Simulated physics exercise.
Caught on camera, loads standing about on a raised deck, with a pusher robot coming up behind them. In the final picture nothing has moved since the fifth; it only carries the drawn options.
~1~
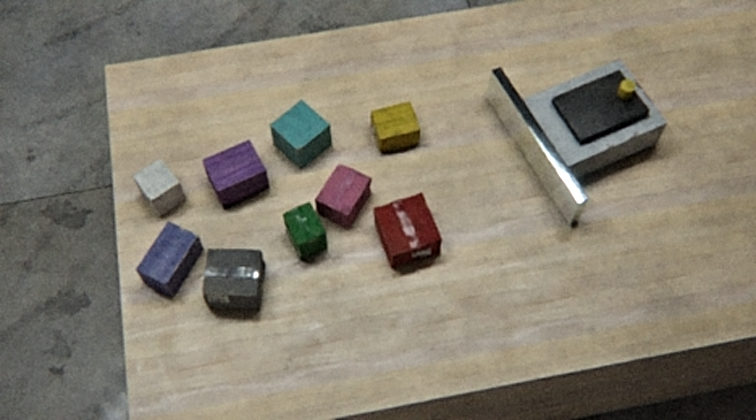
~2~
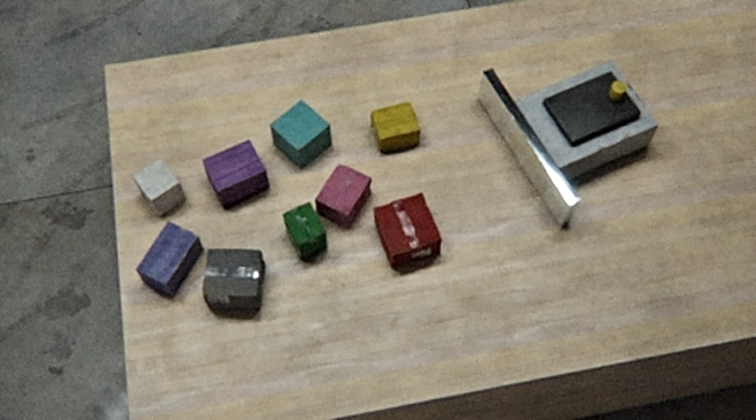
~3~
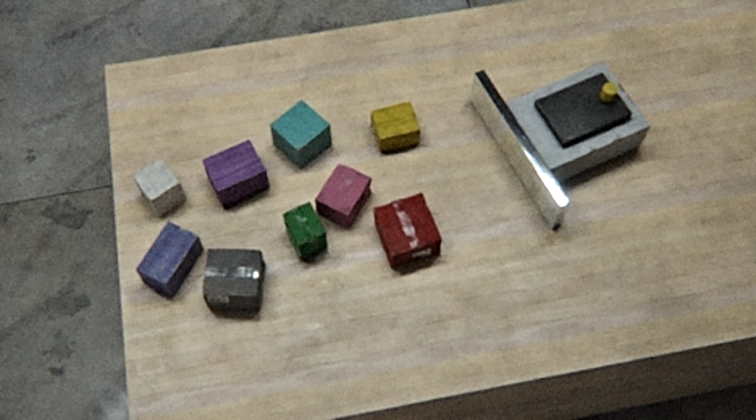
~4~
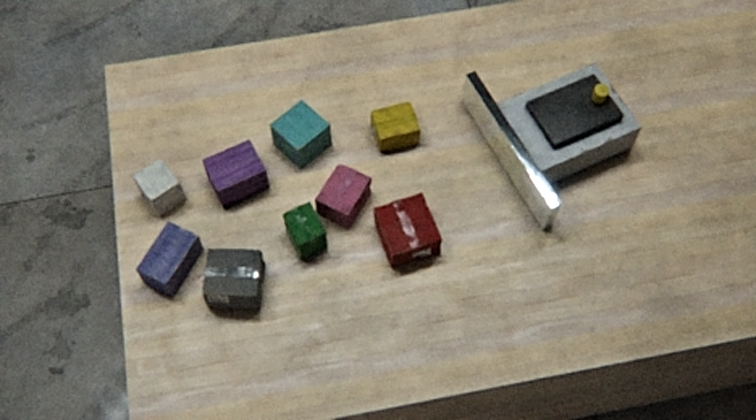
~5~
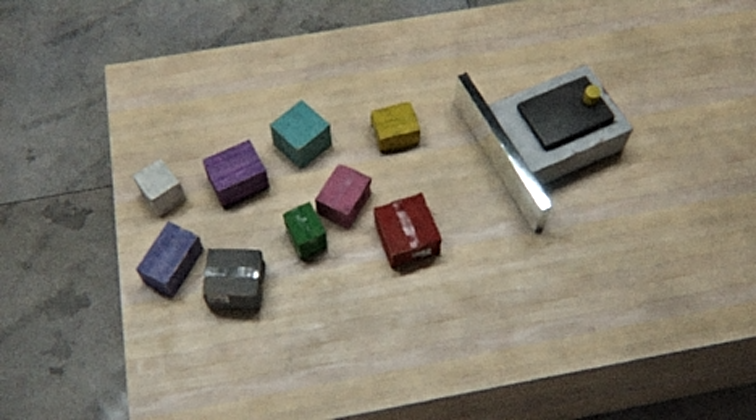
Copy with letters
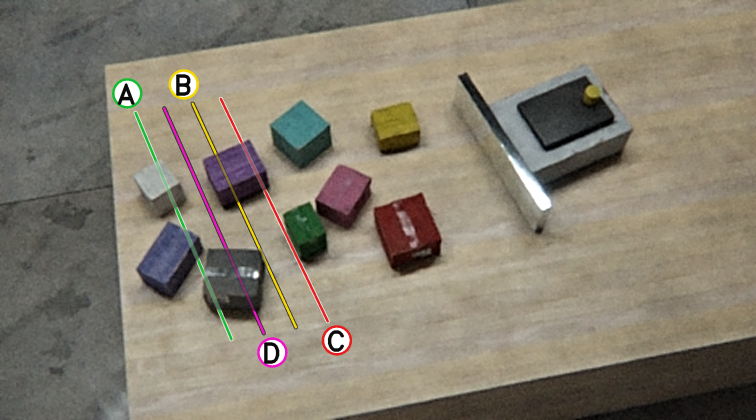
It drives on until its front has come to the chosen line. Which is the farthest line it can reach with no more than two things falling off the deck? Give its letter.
It should halt at D.
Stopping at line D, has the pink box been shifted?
By then, yes.
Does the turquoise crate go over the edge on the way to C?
No.
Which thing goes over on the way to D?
It is the white crate.
On the marked copy, A at (180, 219); B at (241, 208); C at (271, 203); D at (211, 214).
Taking D. A third of the way, robot (459, 130); turquoise crate (297, 135); yellow parcel (349, 138).
Two thirds of the way, robot (354, 148); white crate (149, 194); purple crate (190, 197).
When it is over, robot (271, 162); white crate over the edge; blue crate (117, 280); one fallen.
As for the rest, A drops four; B is within the limit but short; C is within the limit but short.
